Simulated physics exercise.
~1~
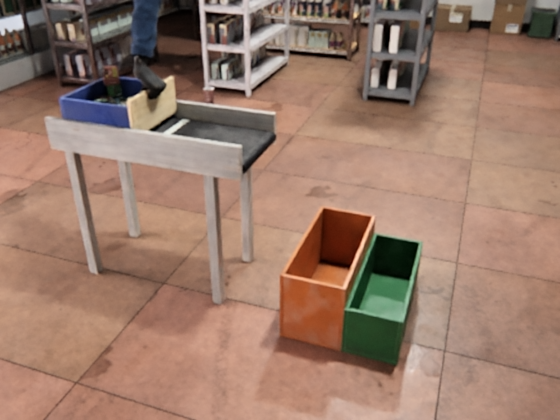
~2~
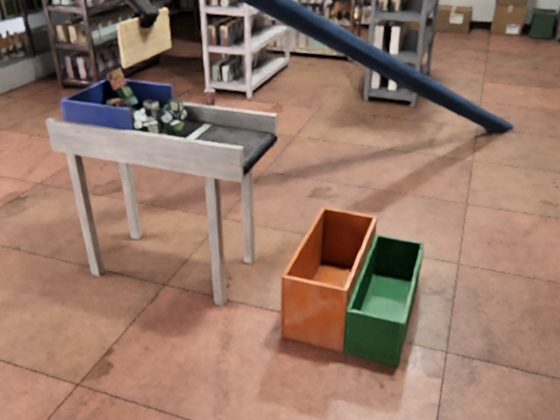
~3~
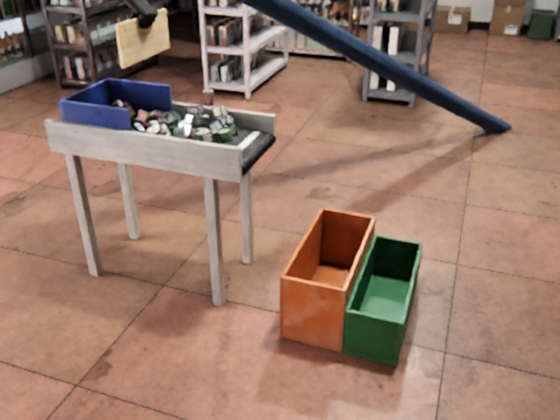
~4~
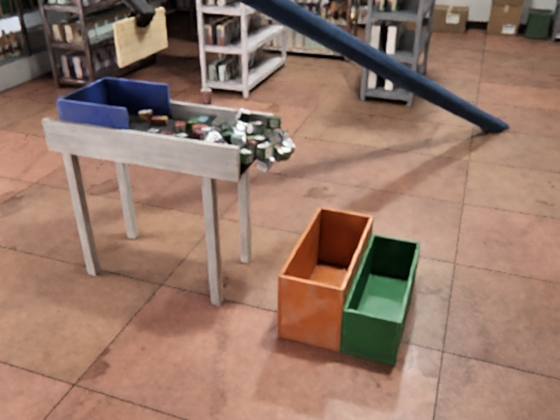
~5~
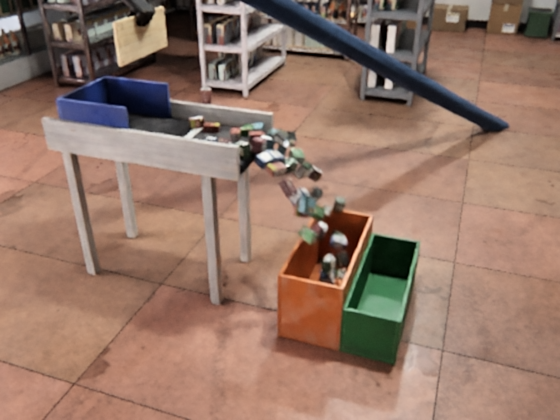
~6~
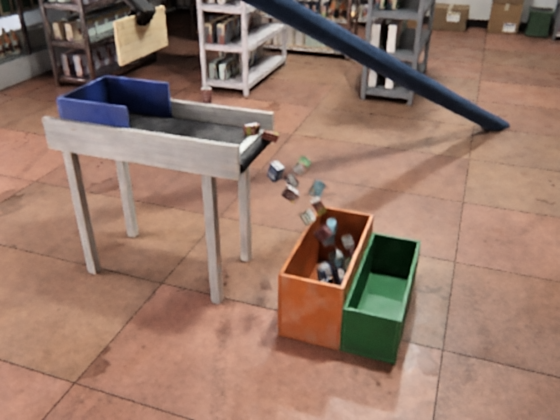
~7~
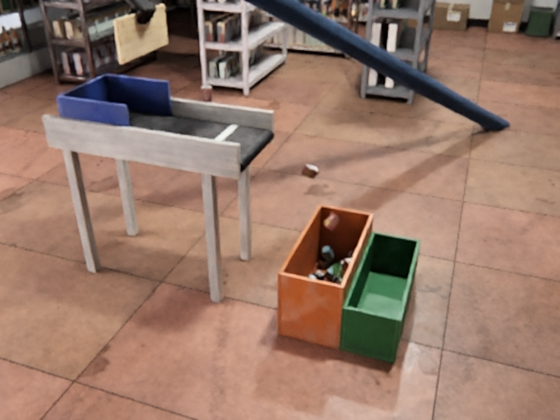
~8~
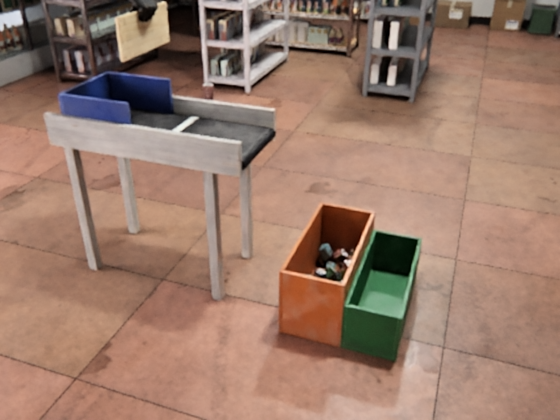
A conveyor stood above an orange box and a green bin, and when the gate lifted, small cartons slid right out of the blue pen along the belt, tumbled off the end and landed in the orange box, leaving the green bin empty.
